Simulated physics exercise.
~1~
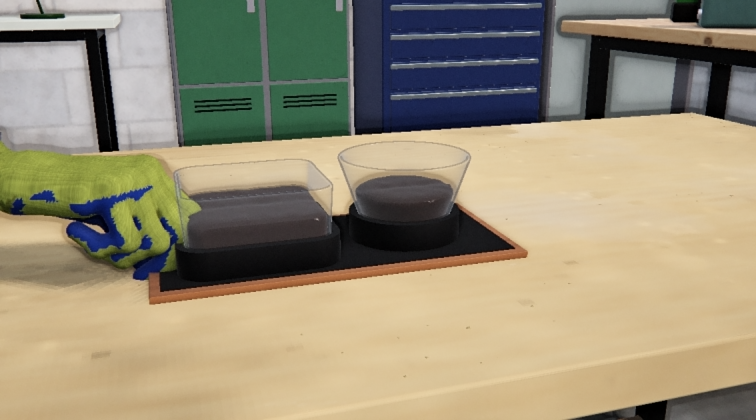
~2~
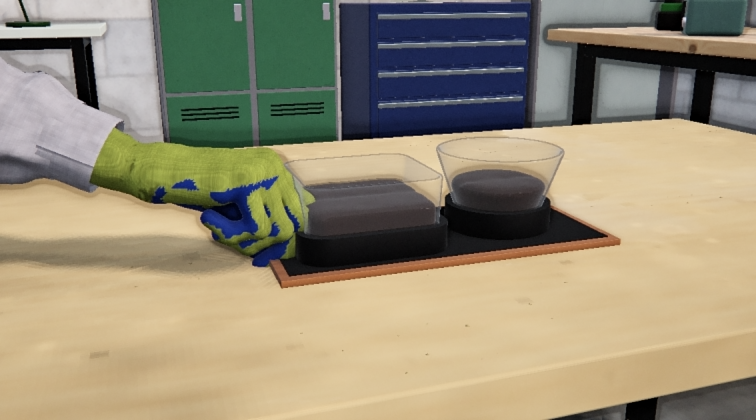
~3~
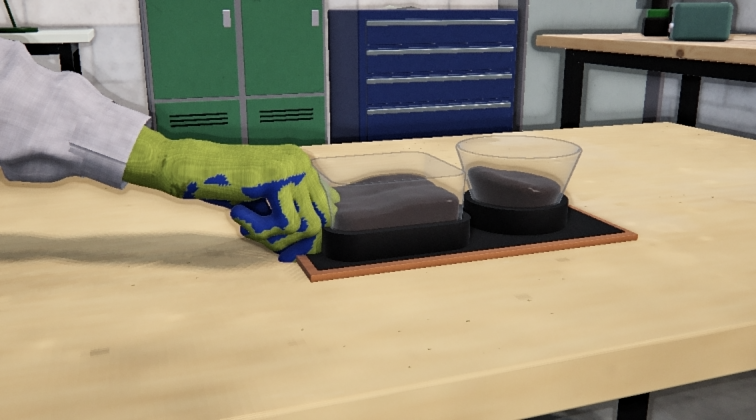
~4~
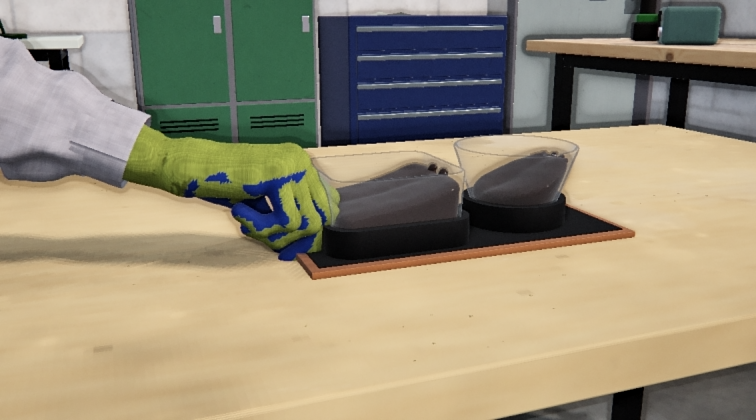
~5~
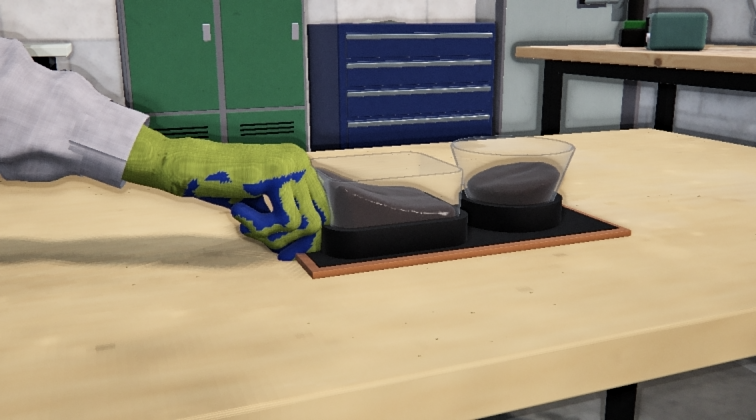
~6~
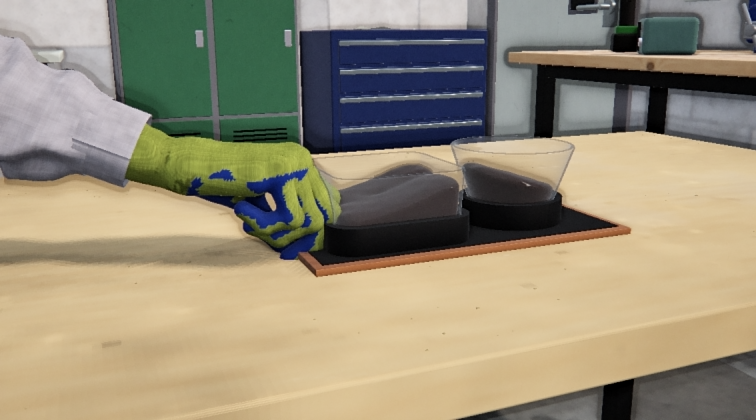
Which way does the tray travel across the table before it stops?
It travels to the right, with the gloved hand at its left end.
